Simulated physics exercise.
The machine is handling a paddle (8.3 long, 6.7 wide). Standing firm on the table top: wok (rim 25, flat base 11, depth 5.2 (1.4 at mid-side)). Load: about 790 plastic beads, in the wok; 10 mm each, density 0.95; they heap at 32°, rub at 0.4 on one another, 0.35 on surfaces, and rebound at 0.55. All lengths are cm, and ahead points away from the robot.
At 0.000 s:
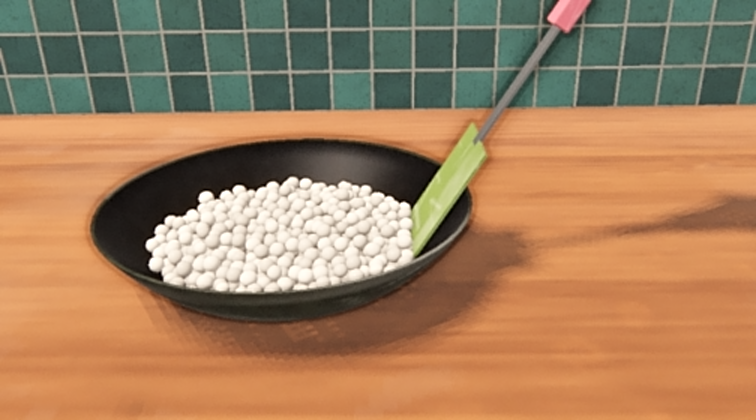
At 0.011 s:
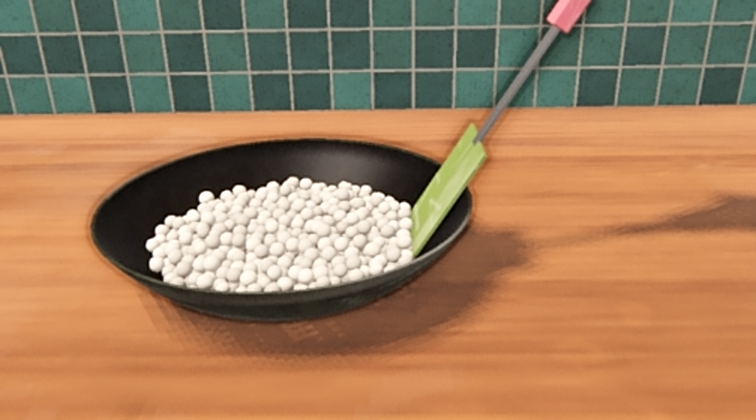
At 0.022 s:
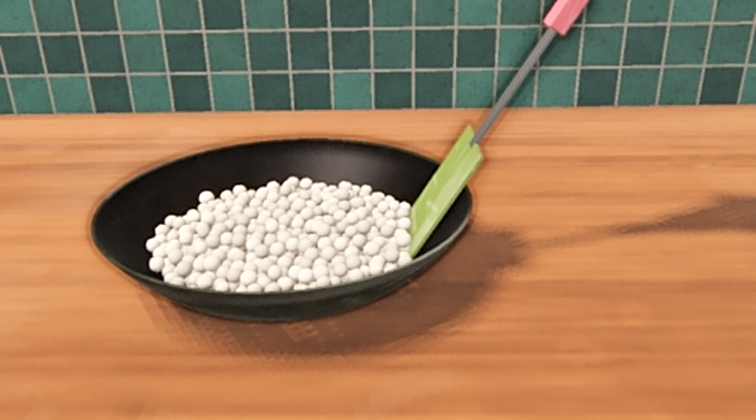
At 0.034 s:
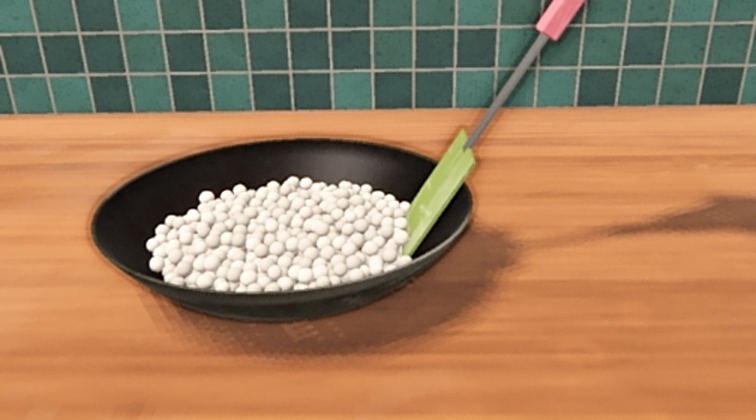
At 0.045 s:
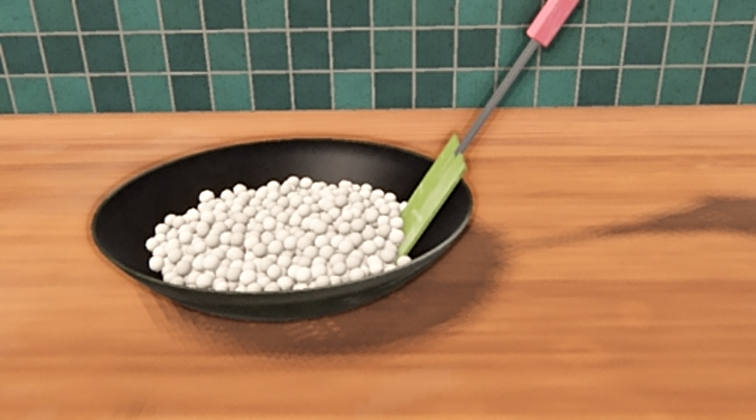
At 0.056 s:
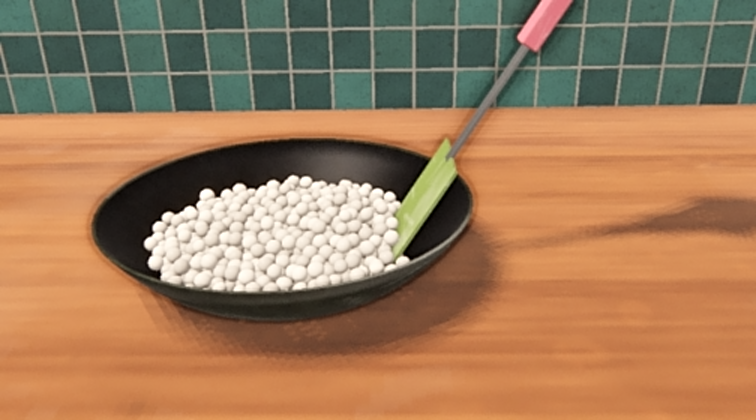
Green paddle with a pink handle sliding slowly left against white beads heaped in a black wok on a wooden table top.
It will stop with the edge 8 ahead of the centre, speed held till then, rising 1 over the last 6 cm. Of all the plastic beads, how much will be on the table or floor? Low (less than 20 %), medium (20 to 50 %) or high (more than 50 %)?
A low share, less than 20 %, ends on the table or floor.
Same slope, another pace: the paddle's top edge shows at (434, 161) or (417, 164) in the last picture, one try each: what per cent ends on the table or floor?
About 25 and 35 per cent.
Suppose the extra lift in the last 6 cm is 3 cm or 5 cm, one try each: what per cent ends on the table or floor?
Some 15 and 10 per cent.
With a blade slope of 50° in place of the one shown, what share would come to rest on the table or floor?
Then about 10 per cent.
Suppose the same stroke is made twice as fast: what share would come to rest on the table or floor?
In that case some 30 per cent.
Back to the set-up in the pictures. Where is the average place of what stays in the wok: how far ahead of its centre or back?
About 3.5 cm ahead.
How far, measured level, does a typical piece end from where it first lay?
Some 3 cm.
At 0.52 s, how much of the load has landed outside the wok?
Roughly 10 per cent.
After 0.16 s, sloping 58°, highest piece 5 above the table; 792 in the wok.
After 0.27 s, sloping 58°, highest piece 6 above the table; 792 in the wok.
After 0.52 s, sloping 58°, highest piece 7 above the table; 701 in the wok, 79 on the table or floor, 12 on the blade or in flight.
After 1.57 s, sloping 58°, highest piece 7 above the table; 699 in the wok, 93 on the table or floor.
At rest, 699 in the wok, 93 on the table or floor. That is 12 % on the table or floor.
